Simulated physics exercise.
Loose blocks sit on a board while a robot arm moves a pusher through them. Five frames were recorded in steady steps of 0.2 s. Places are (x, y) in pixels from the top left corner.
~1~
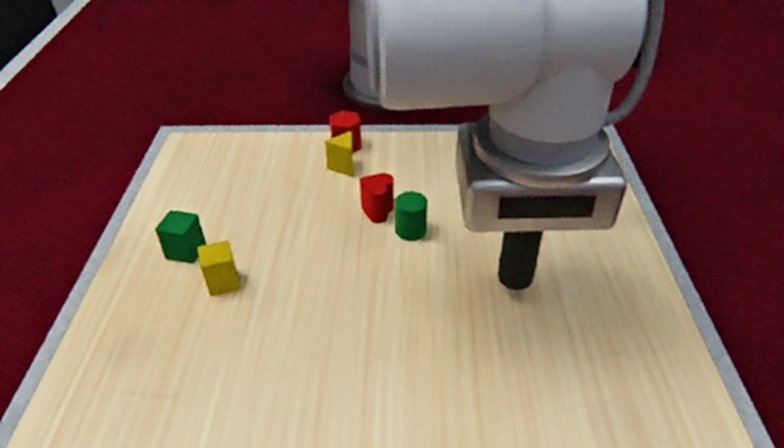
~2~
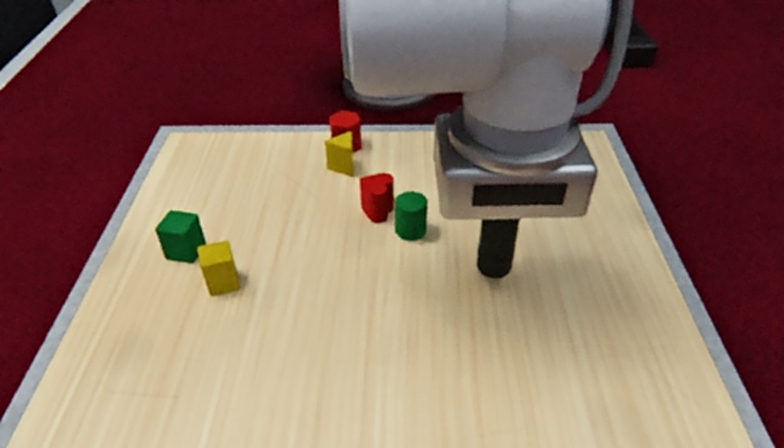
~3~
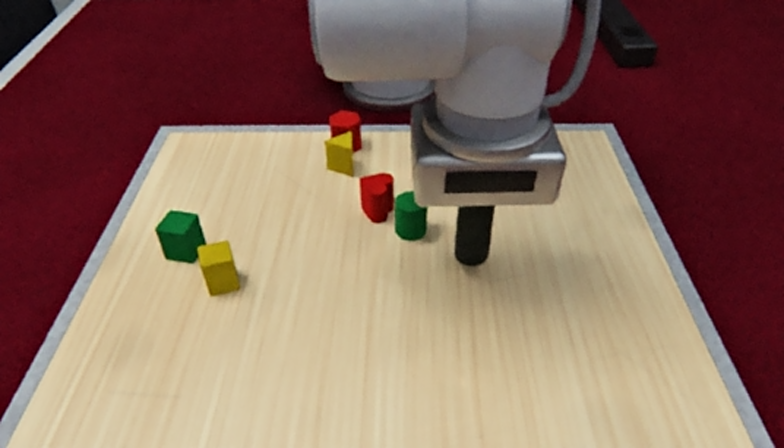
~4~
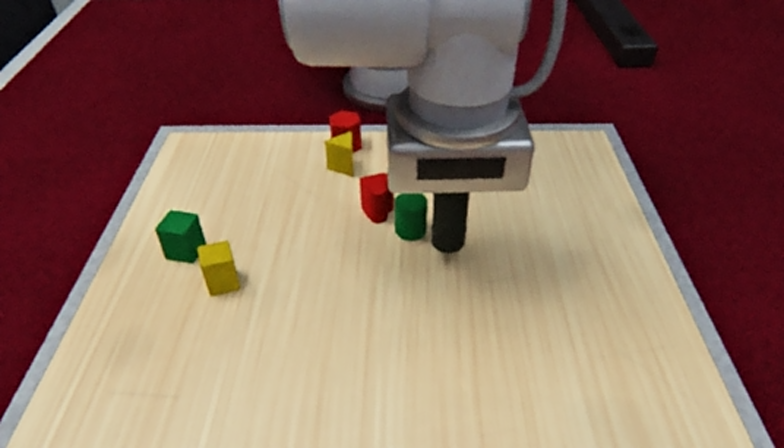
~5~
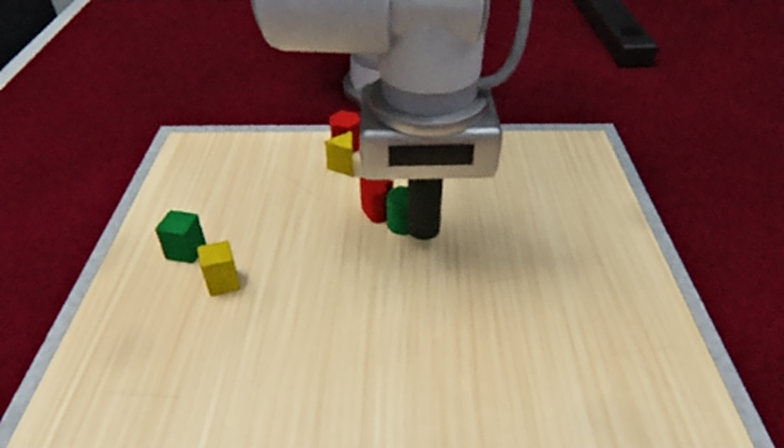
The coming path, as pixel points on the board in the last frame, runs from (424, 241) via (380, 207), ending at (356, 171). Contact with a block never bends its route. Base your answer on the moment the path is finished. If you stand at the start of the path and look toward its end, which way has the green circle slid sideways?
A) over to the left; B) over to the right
A - over to the left.
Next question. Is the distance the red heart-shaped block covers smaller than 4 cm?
Final answer: No.
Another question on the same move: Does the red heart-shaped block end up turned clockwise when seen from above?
No, it doesn't check out.
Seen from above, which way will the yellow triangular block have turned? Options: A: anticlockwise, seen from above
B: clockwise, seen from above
The correct letter is B.
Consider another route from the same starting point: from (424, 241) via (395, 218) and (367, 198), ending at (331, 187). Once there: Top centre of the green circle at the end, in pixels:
I'd guess (308, 146).
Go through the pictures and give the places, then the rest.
In the first picture, pusher tip (515, 278); block tops, yellow triangular block (342, 140); red hexagon (345, 118); red heart-shaped block (377, 182); green circle (411, 201).
In the second picture, pusher (494, 267); blocks unchanged.
In the third picture, pusher (471, 255); blocks unchanged.
In the fourth picture, pusher (448, 243); blocks unchanged.
In the fifth picture, pusher (424, 230); yellow triangular block (342, 140); red hexagon (345, 118); red heart-shaped block (377, 182); green circle (403, 195).
The first path, step by step. One third of the way, pusher (393, 207); red heart-shaped block (347, 167); green circle (370, 175).
Two thirds of the way, pusher (369, 183); red heart-shaped block (317, 156), turned 20° anticlockwise; green circle (343, 156).
At the end, pusher (355, 161); yellow triangular block (341, 131), turned 30° clockwise; red hexagon in place; red heart-shaped block (304, 154), turned 65° anticlockwise; green circle (325, 143).
